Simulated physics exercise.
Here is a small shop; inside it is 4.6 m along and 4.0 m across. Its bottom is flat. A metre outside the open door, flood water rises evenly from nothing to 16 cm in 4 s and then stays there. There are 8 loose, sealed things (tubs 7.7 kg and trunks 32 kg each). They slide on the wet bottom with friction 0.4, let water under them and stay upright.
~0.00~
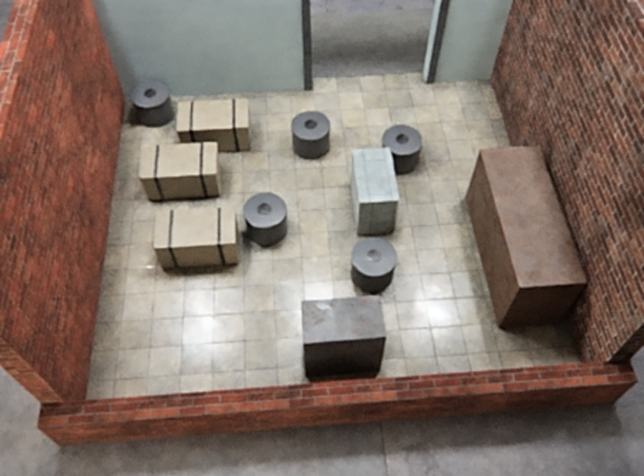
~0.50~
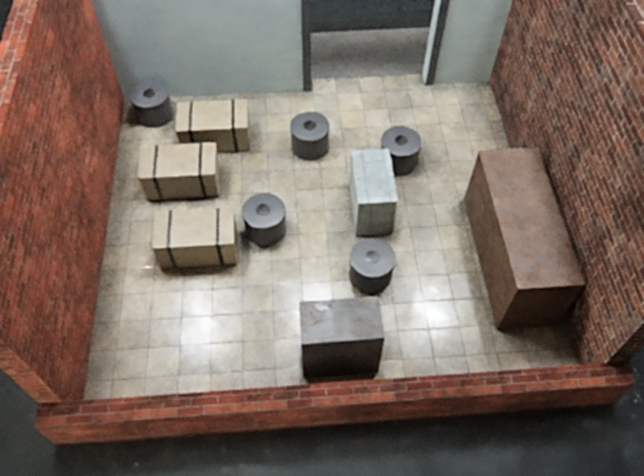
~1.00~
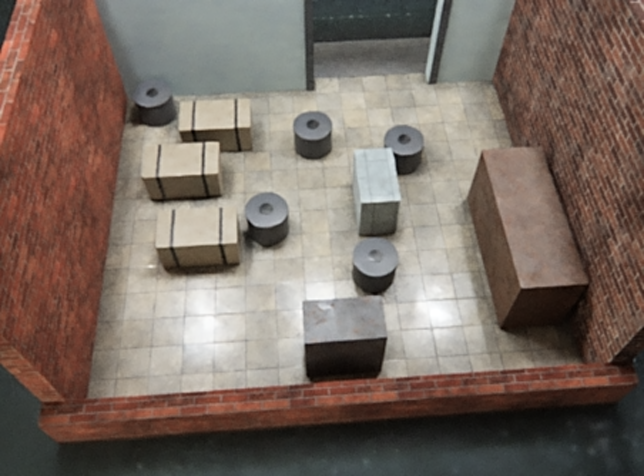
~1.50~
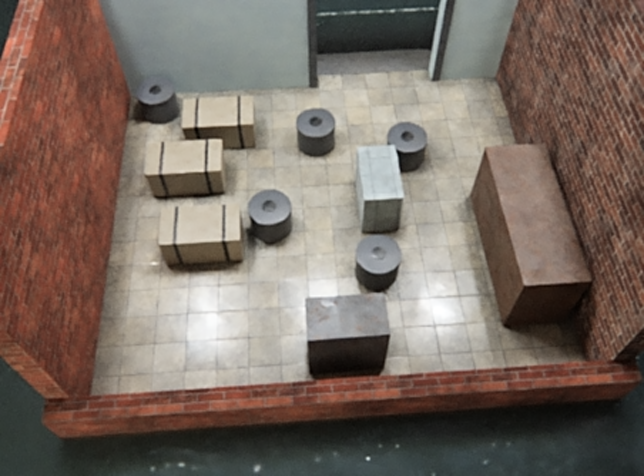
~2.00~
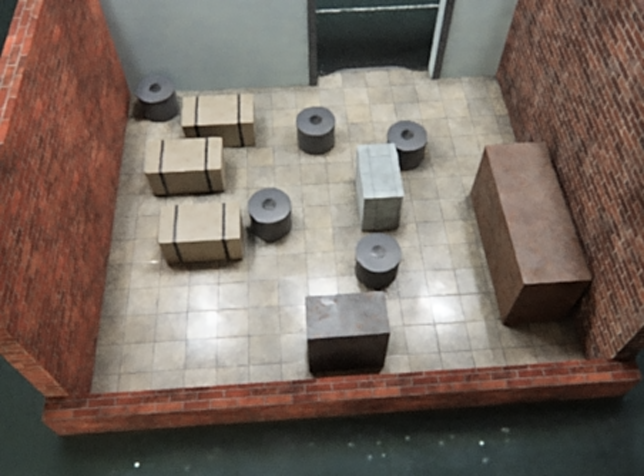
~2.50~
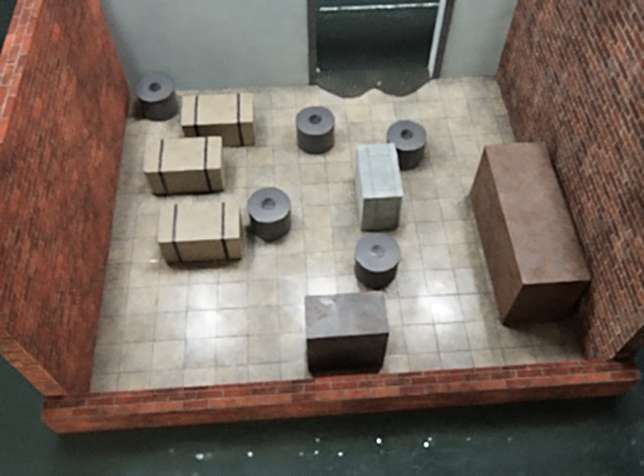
Dark water spreads over the ground outside a small roofless brick-walled room, seen from high above its low front wall, and a shallow edge of it creeps in through the doorway at the back. On the pale tiled floor stand grey tubs, strapped tan trunks at left, grey boxes and a long brown block at right. None of them moves, while the view shifts very slightly.
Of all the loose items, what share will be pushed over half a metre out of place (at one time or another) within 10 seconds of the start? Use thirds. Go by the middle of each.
It is from one to two thirds.
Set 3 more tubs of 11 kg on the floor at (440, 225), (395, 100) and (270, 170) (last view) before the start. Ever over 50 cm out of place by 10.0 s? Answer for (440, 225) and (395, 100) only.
In turn: Past it, over.
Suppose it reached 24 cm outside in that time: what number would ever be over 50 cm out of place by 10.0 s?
In that case 4 of them.
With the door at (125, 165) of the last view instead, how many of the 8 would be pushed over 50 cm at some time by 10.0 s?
In that case 4 of them.
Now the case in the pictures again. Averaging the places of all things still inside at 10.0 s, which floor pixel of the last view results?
At about (236, 222).
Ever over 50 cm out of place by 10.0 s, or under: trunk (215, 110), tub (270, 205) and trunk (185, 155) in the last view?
In turn: Short of it, over, less.
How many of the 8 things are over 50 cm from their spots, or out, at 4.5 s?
0 of them.
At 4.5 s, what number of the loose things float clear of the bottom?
0 of them.
After 3.5 s 0 of 8 are over 50 cm from their spots; 0 afloat.
After 4.5 s 0 of 8 are over 50 cm from their spots; 0 afloat.
After 7.0 s 2 of 8 are over 50 cm from their spots; 1 afloat.
After 10.0 s 3 of 8 are over 50 cm from their spots, and 3 have been at some point; 2 afloat.
